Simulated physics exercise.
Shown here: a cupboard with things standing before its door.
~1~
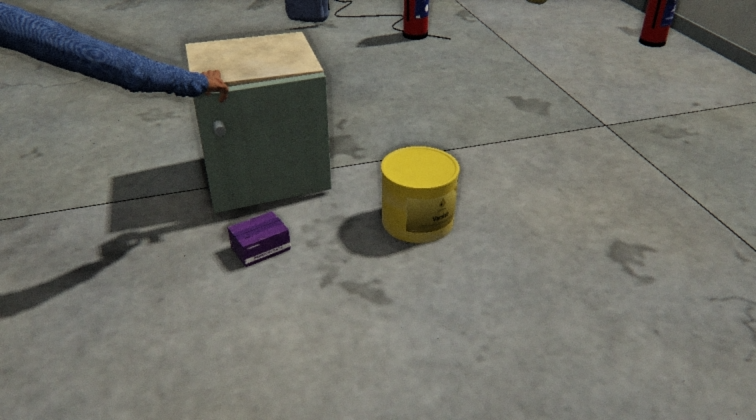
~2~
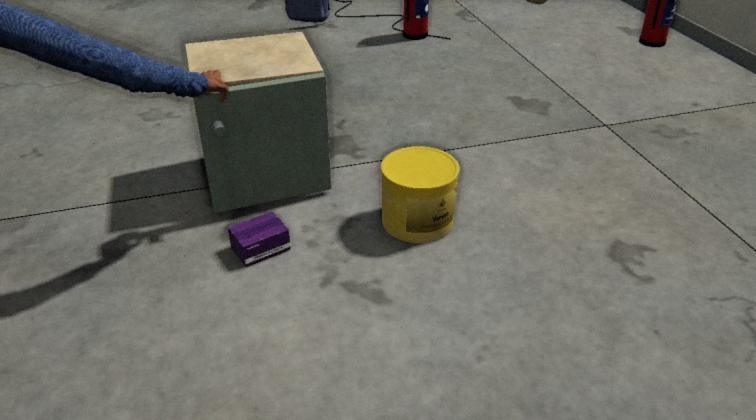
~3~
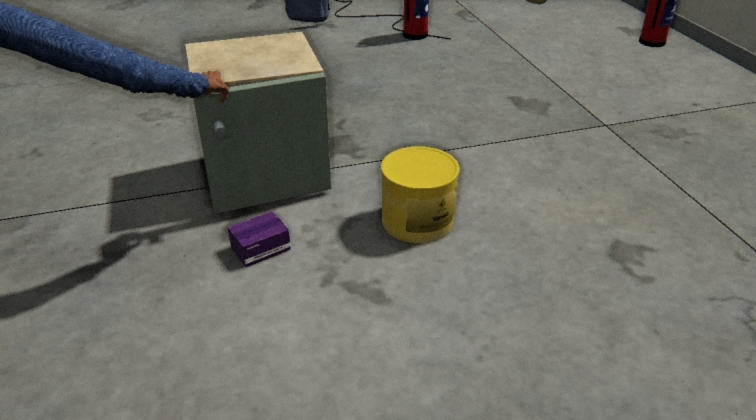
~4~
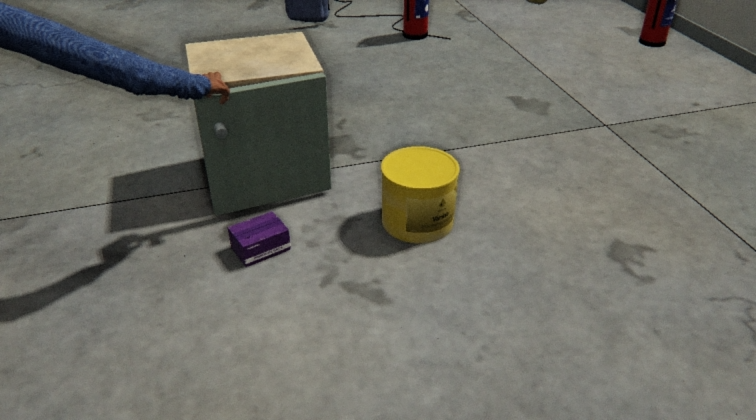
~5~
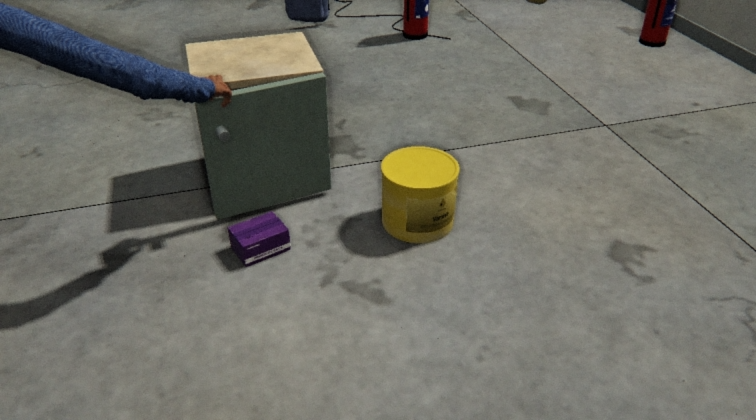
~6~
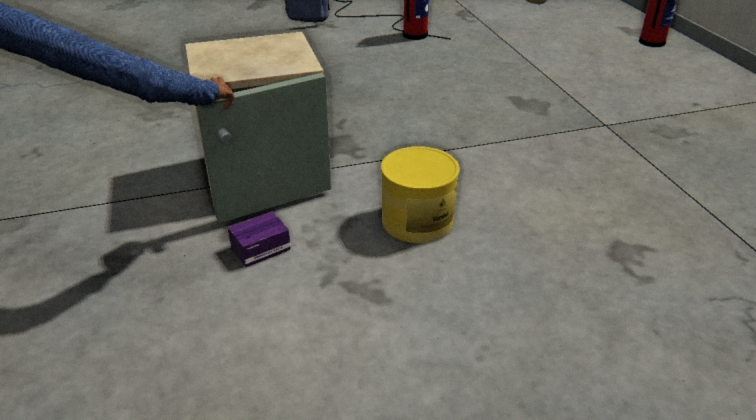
At the start, a hand in a blue sleeve rests at the top edge of a green cupboard's nearly closed door, with a purple box and a yellow pail standing on the concrete floor in front. The hand then slowly pulls the door slightly farther open, while the box and pail stay still.
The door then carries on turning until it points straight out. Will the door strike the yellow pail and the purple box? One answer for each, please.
The yellow pail does not move, the purple box moves.
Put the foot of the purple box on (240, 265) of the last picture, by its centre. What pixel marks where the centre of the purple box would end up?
It comes to rest close to (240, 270).
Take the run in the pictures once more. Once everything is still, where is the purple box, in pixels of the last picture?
Roughly (379, 250).
Then, 1.04 s after the last picture, door 52° open; yellow pail at rest near (419, 195); purple box moved about its own width near (297, 252).
At rest, the yellow pail escapes contact, near (419, 195); the purple box gets knocked, near (379, 250).
